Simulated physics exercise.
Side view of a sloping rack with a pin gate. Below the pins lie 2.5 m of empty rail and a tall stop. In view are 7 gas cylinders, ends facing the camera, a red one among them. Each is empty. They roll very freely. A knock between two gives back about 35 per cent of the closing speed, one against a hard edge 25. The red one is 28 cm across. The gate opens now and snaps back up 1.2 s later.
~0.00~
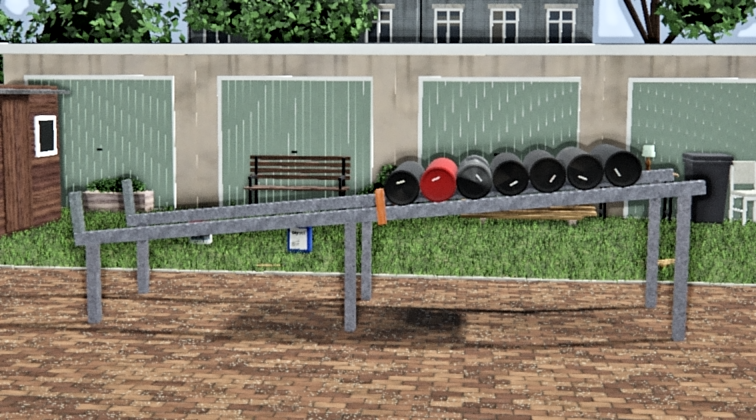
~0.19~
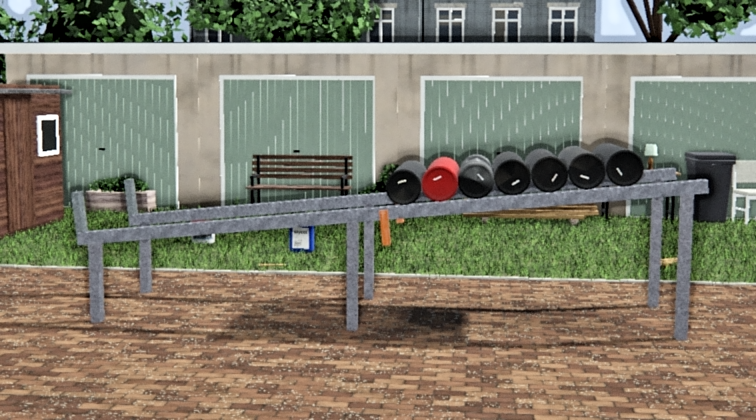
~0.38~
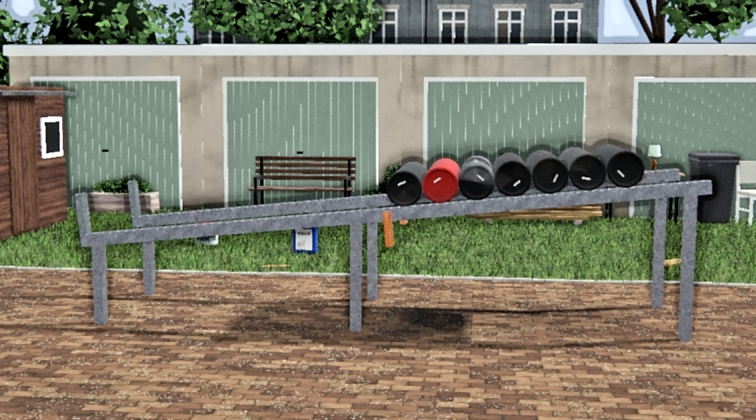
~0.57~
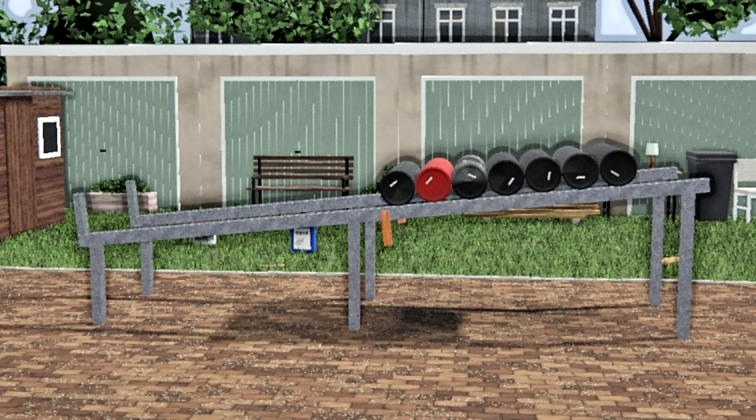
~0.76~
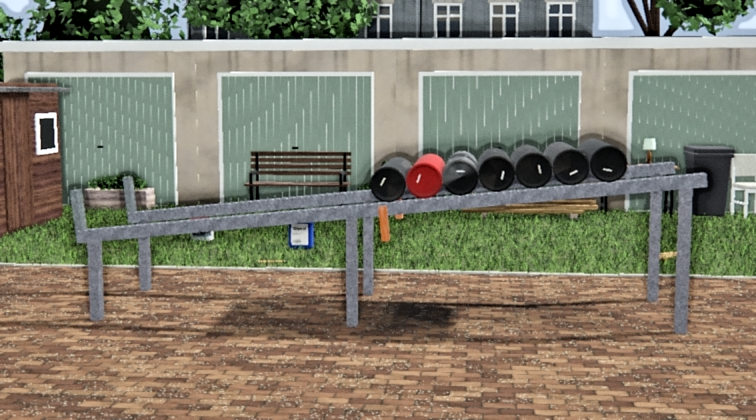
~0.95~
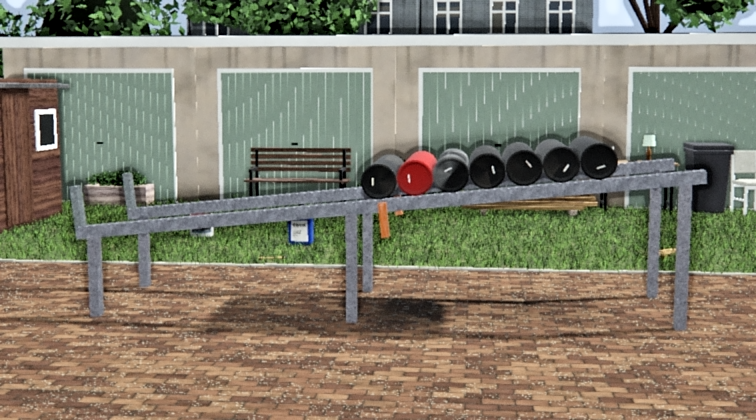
In a paved yard in front of green garage doors, an orange piece dropped below a sloping metal rack, and the row of seven cylinders, one of them red, rolled slowly a short way left.
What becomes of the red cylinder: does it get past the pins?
The red one gets through.
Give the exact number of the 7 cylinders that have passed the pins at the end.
2 of them.
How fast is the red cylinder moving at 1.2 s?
About 0.5 m/s.
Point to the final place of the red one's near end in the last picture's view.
Around (129, 205).
After 1.2 s, red is on the rails, 15 cm above the pins, rolling left; 1 through so far.
After 1.4 s, red is in the air, 10 cm above the pins, rolling left; 1 through so far.
After 1.6 s, red is up on others, 5 cm above the pins, rolling left; 1 through so far.
After 1.8 s, red is on the rails, 10 cm below the pins, rolling left; 2 through so far.
At rest (3.7 s), red is on the rails, 205 cm below the pins; 2 through so far.
